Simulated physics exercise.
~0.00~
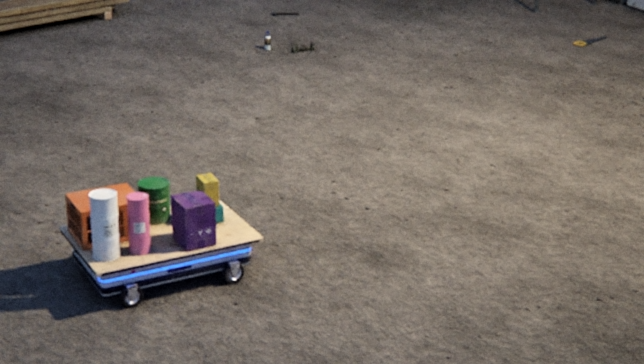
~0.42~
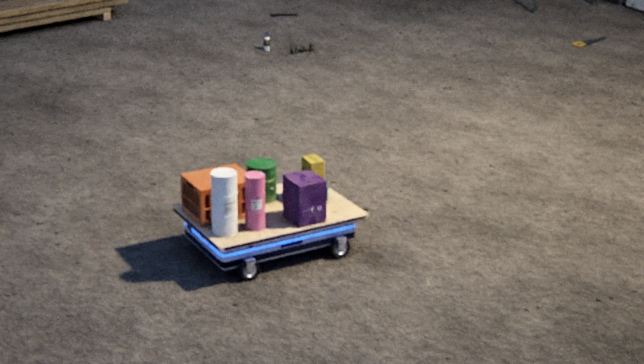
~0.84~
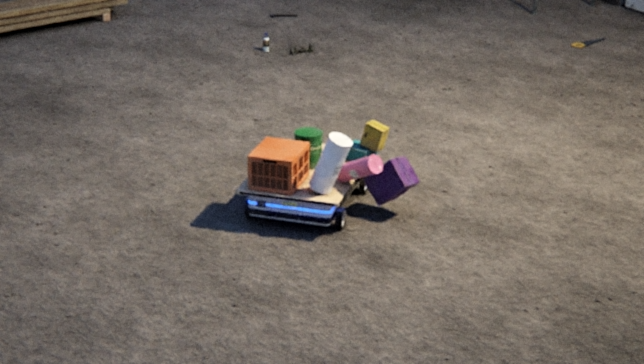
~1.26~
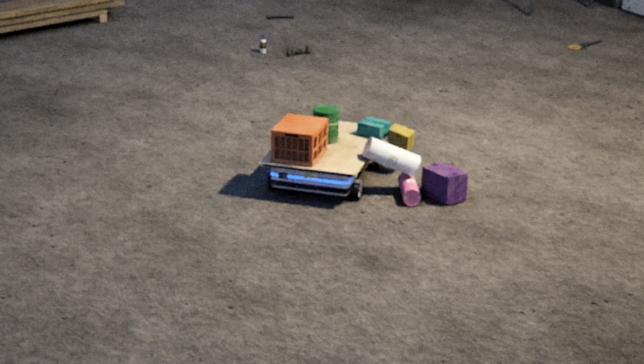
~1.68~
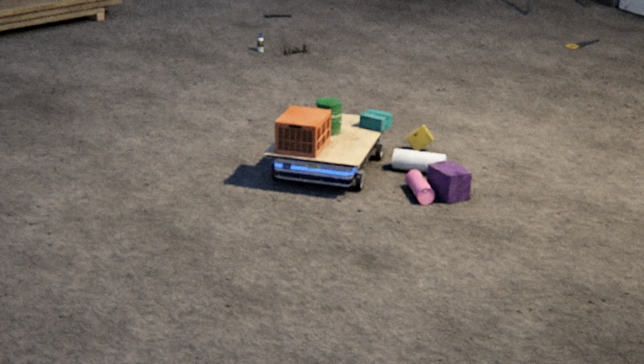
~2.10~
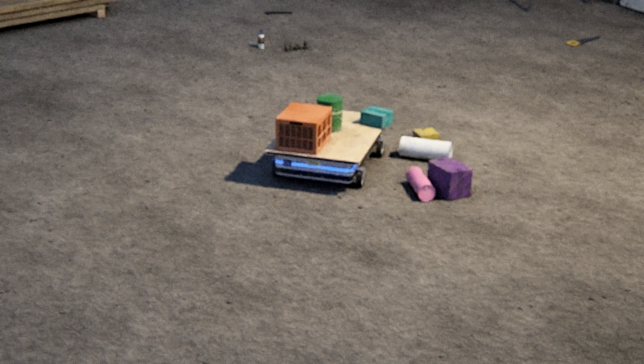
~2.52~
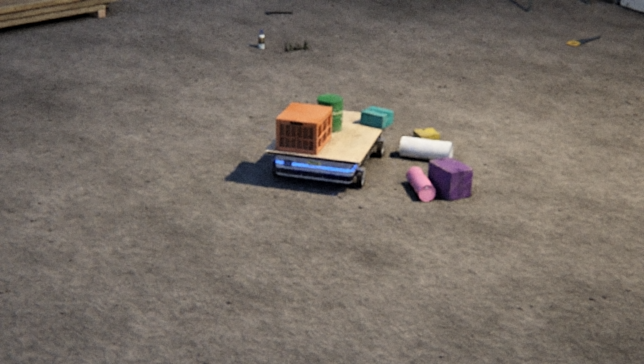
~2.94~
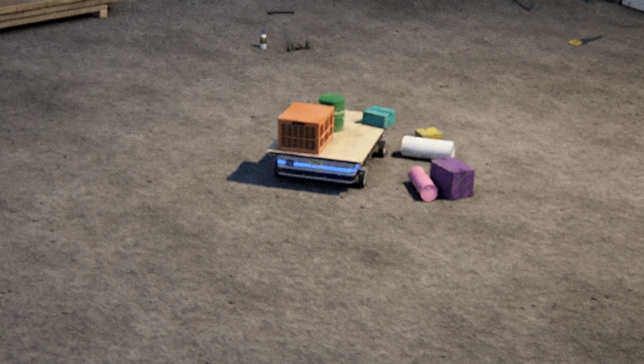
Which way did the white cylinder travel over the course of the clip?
The white cylinder travelled to the right, first riding on the cart and then falling off its right side.
